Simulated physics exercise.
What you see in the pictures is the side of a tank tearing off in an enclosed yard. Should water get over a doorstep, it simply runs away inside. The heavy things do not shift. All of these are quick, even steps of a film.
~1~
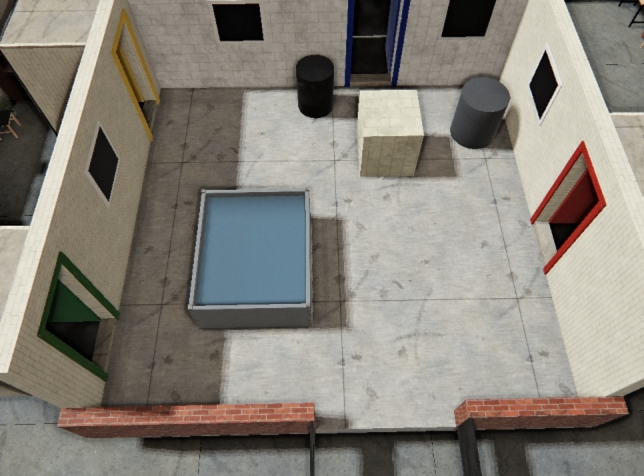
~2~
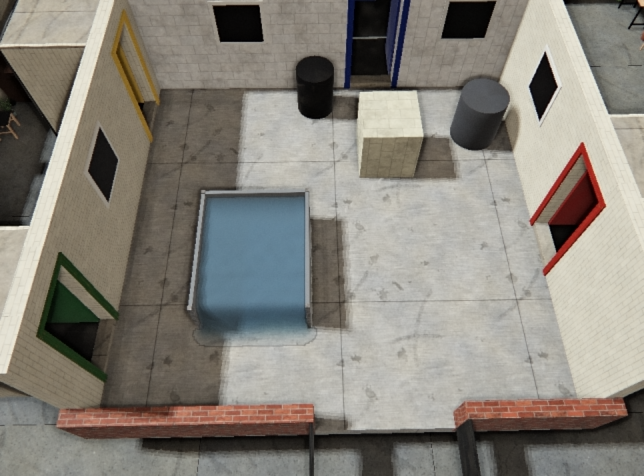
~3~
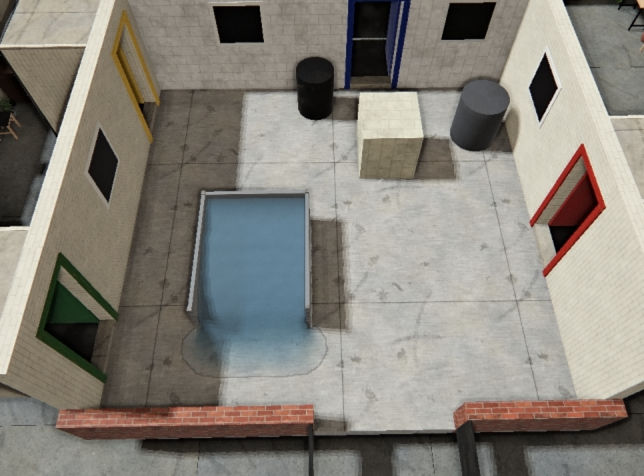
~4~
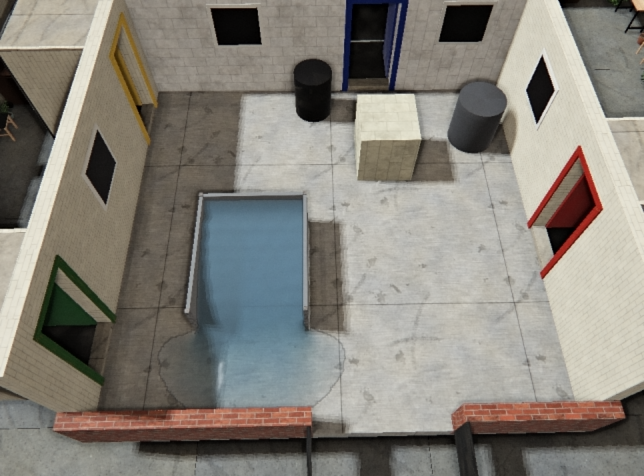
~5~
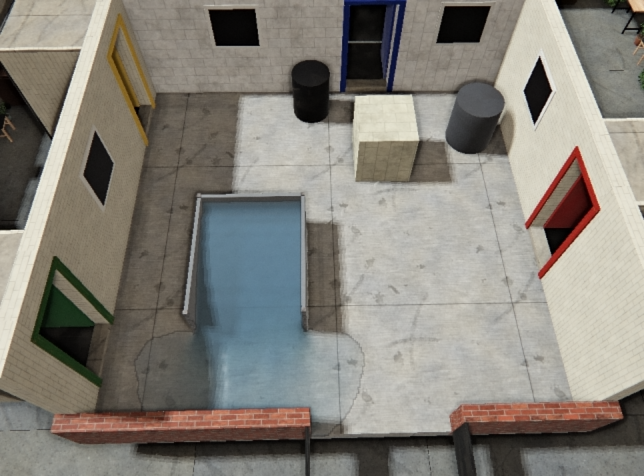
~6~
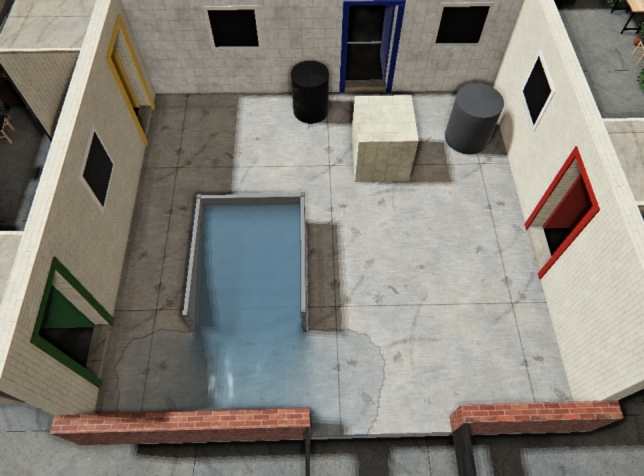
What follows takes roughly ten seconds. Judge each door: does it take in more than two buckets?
My call: The yellow door keeps it to two or fewer, the red door keeps it to two or fewer, the green door takes in more, the blue door keeps it to two or fewer.
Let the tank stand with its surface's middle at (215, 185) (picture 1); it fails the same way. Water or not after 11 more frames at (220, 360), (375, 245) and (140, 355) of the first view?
One after the other: Reached, untouched, reached.
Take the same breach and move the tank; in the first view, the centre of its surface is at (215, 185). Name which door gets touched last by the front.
Answer - the blue-painted one.
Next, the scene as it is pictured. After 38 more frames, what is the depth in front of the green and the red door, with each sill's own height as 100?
Estimate, in order: 90 and 60 percent.
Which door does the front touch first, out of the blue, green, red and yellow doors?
Looks like the door marked green.
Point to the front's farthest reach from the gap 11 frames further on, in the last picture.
Somewhere close to (547, 412).
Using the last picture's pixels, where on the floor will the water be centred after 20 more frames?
I'd say around (263, 322).
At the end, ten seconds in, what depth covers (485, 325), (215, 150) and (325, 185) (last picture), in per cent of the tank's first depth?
In that order: 6, 6 and 4 per cent.
A moment on, water covers 15 % of the floor; the yellow door not reached, the red door not reached, the green door wet at the sill, nothing in, the blue door not reached.
Next, water covers 25 % of the floor; the yellow door not reached, the red door not reached, the green door over two buckets in, the blue door not reached.
Then, water covers 50 % of the floor; the yellow door wet at the sill, nothing in, the red door wet at the sill, nothing in, the green door far over two buckets in, the blue door not reached.
Later, water covers 65 % of the floor; the yellow door wet at the sill, nothing in, the red door wet at the sill, nothing in, the green door far over two buckets in, the blue door wet at the sill, nothing in.
In the end, water covers 90 % of the floor; the yellow door wet at the sill, nothing in, the red door wet at the sill, nothing in, the green door far over two buckets in, the blue door wet at the sill, nothing in.
